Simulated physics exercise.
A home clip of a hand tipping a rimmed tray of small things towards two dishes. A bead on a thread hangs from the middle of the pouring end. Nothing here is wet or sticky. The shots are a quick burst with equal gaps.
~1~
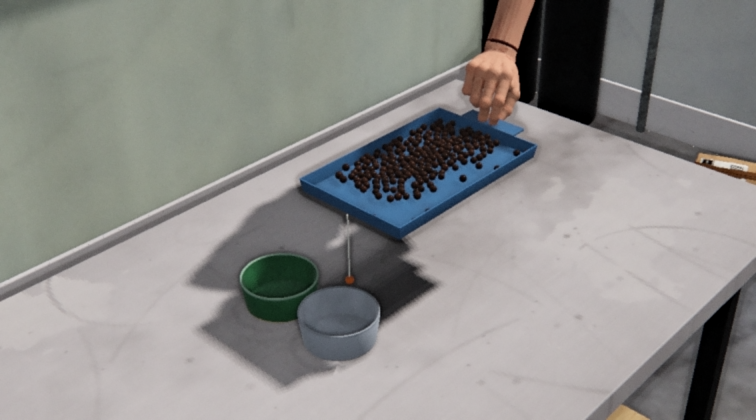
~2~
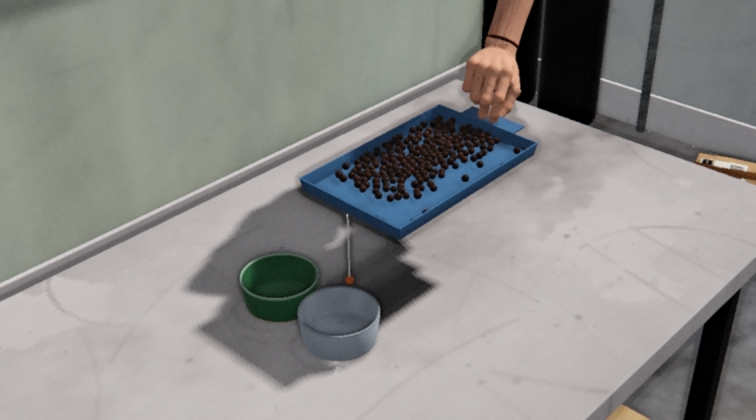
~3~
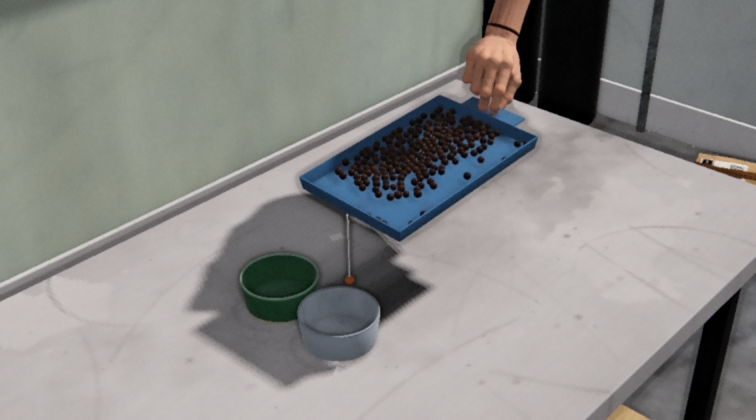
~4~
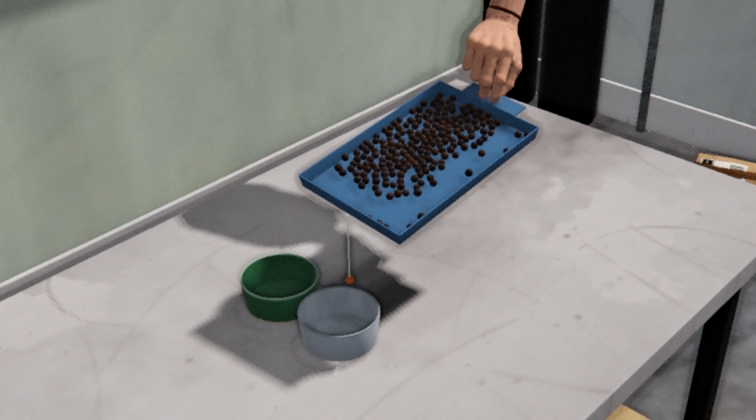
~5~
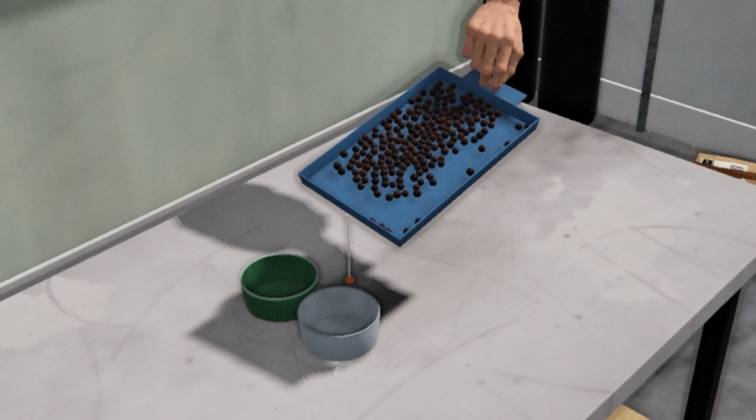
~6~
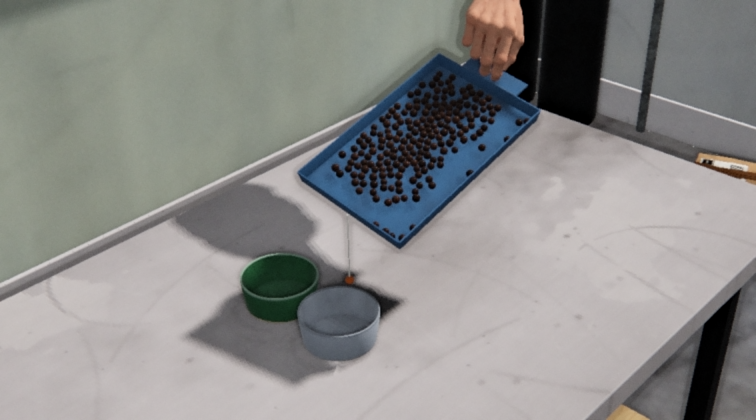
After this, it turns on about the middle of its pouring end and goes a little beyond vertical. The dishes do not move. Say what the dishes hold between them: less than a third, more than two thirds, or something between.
In the dishes lies less than a third of it.
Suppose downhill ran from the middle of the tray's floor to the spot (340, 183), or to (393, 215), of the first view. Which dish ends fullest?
At the first place the dish on the left, at the second right.
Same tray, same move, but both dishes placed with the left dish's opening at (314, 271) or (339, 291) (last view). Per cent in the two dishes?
About 50 and 80 per cent.
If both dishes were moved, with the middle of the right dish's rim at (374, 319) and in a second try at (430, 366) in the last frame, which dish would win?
First right, then left.
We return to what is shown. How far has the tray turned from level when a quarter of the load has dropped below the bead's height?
Around 70° of tilt.
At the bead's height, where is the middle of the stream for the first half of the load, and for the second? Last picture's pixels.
Around (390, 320) and then (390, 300).
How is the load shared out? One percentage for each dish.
Left dish near 0 in a hundred; right dish near 10.
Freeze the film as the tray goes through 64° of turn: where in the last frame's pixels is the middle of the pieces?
Roughly at (394, 237).
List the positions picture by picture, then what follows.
In the first picture, corners of the pouring end (303, 178) and (400, 226), level; middle of the load (422, 161), chocolate balls; left dish (251, 304); right dish (310, 341); bead on its thread (350, 280).
In the second picture, corners of the pouring end (303, 178) and (400, 227), level; middle of the load (422, 159).
In the third picture, corners of the pouring end (302, 177) and (399, 229), tipped barely, lowest at the right corner; middle of the load (422, 154).
In the fourth picture, corners of the pouring end (302, 175) and (399, 233), tipped a little, lowest at the right corner; middle of the load (422, 147), just a few on the move.
In the fifth picture, corners of the pouring end (301, 173) and (399, 237), tipped clearly, lowest at the right corner; middle of the load (422, 142), about a tenth on the move.
In the sixth picture, corners of the pouring end (301, 172) and (399, 240), tipped clearly, lowest at the right corner; middle of the load (421, 140), every one on the move; left dish (251, 304); right dish (310, 341).
Just after the last frame, tray tipped steeply; roughly two thirds on the tray; just a few in the right dish; about a tenth outside both; roughly a quarter in the air.
A moment on, tray tipped past a quarter turn; about a tenth on the tray; about a tenth in the right dish; the larger part outside both; about a tenth in the air.
Further on, tray tipped past a quarter turn; about a tenth in the right dish; almost all outside both.
When it is over, tray tipped past a quarter turn; about a tenth in the right dish; not one in the left dish; almost all outside both.
